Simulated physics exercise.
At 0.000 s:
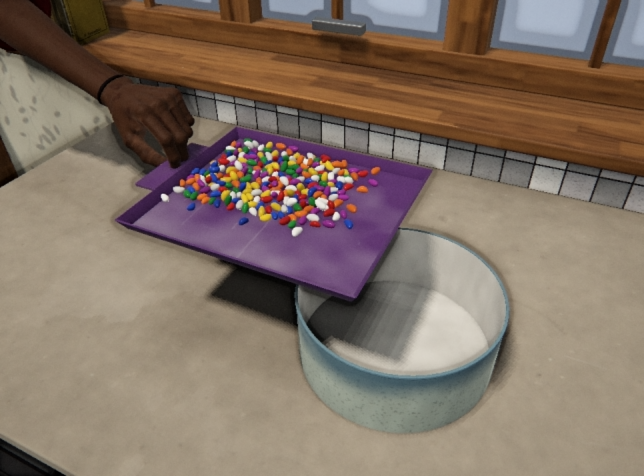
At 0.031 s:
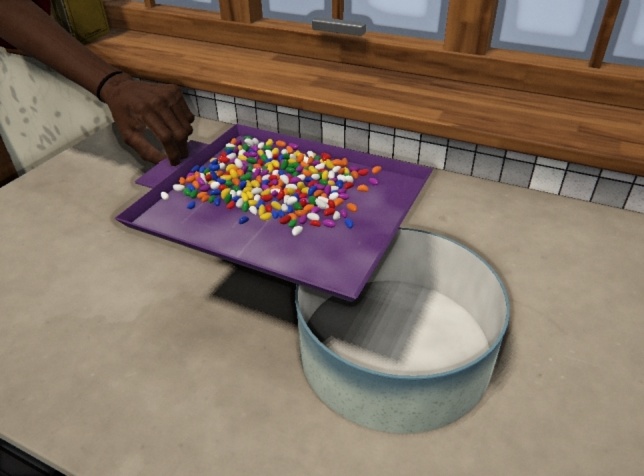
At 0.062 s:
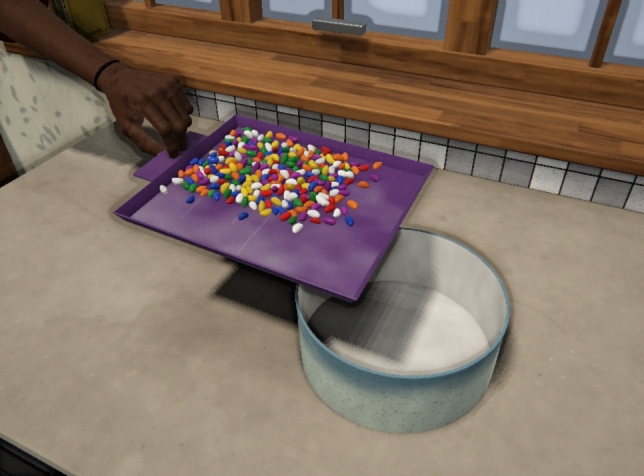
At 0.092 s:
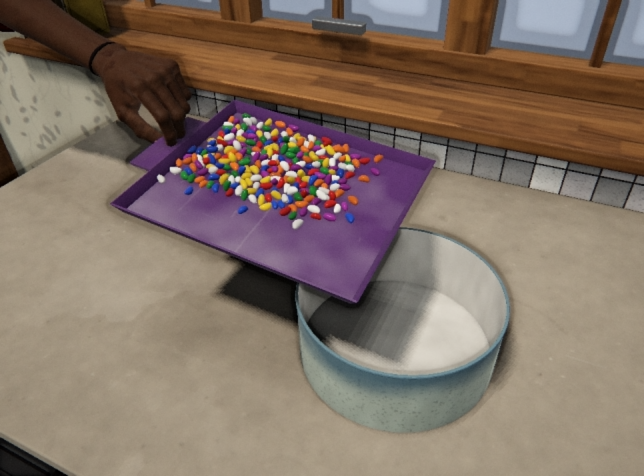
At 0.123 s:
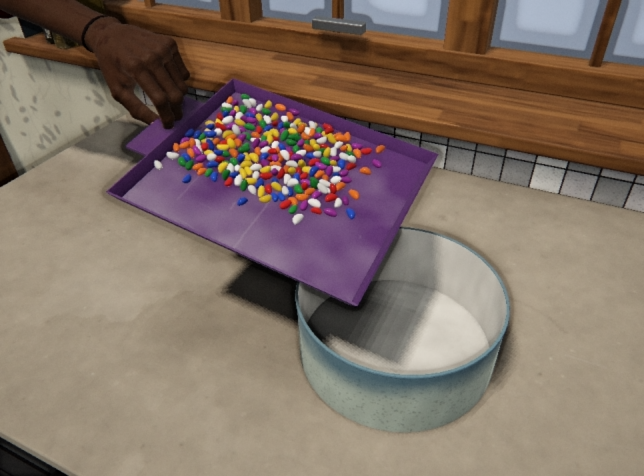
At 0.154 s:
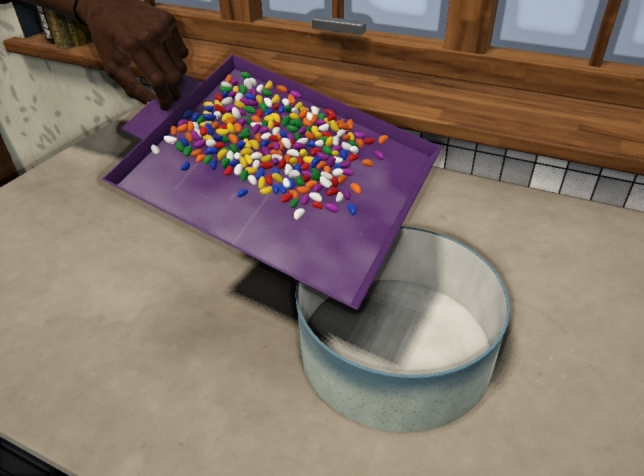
At the start, a dark-skinned hand holds a purple tray of colourful jelly beans nearly level above a countertop, beside a round, pale blue pot. The hand then raises the tray's left and back sides, slowly at first and then more steeply, while the beans stay clustered and the pot remains still.
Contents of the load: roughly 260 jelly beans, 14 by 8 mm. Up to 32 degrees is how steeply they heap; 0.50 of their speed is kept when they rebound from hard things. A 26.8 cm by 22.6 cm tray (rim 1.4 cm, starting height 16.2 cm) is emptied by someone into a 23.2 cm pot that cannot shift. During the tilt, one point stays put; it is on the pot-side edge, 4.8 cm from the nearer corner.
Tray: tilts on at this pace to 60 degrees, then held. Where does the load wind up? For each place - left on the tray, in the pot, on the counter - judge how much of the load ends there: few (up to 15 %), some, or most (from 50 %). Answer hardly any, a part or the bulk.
Tray: Hardly any; pot: A part; counter: The bulk.
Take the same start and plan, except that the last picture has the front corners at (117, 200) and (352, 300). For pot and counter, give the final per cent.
Per cent by place - pot 15, counter 85.
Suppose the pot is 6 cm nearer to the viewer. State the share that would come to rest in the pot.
My estimate: Some 90 per cent.
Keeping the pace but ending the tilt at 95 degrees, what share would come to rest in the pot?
Then about 40 per cent.
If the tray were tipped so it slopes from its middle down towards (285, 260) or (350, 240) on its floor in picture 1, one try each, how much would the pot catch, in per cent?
First try: Around 10 percent; second try: Around 65 percent.
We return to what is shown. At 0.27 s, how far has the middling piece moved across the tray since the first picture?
It has moved some 0 cm from its start.
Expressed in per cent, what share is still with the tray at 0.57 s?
I'd say close to 40 per cent.
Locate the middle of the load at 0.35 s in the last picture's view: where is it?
Estimated centre of load: Around (306, 110).
Then, at 0.27 s, tilt 43 degrees; the tray holds 100 %, the pot 0 %.
Then, at 0.35 s, tilt 56 degrees; the tray holds 100 %, the pot 0 %.
After 0.57 s, tilt 60 degrees; the tray holds 40 %, the pot 10 %.
At rest (2.2 s), tray 5 %, pot 30 %, counter 65 %.
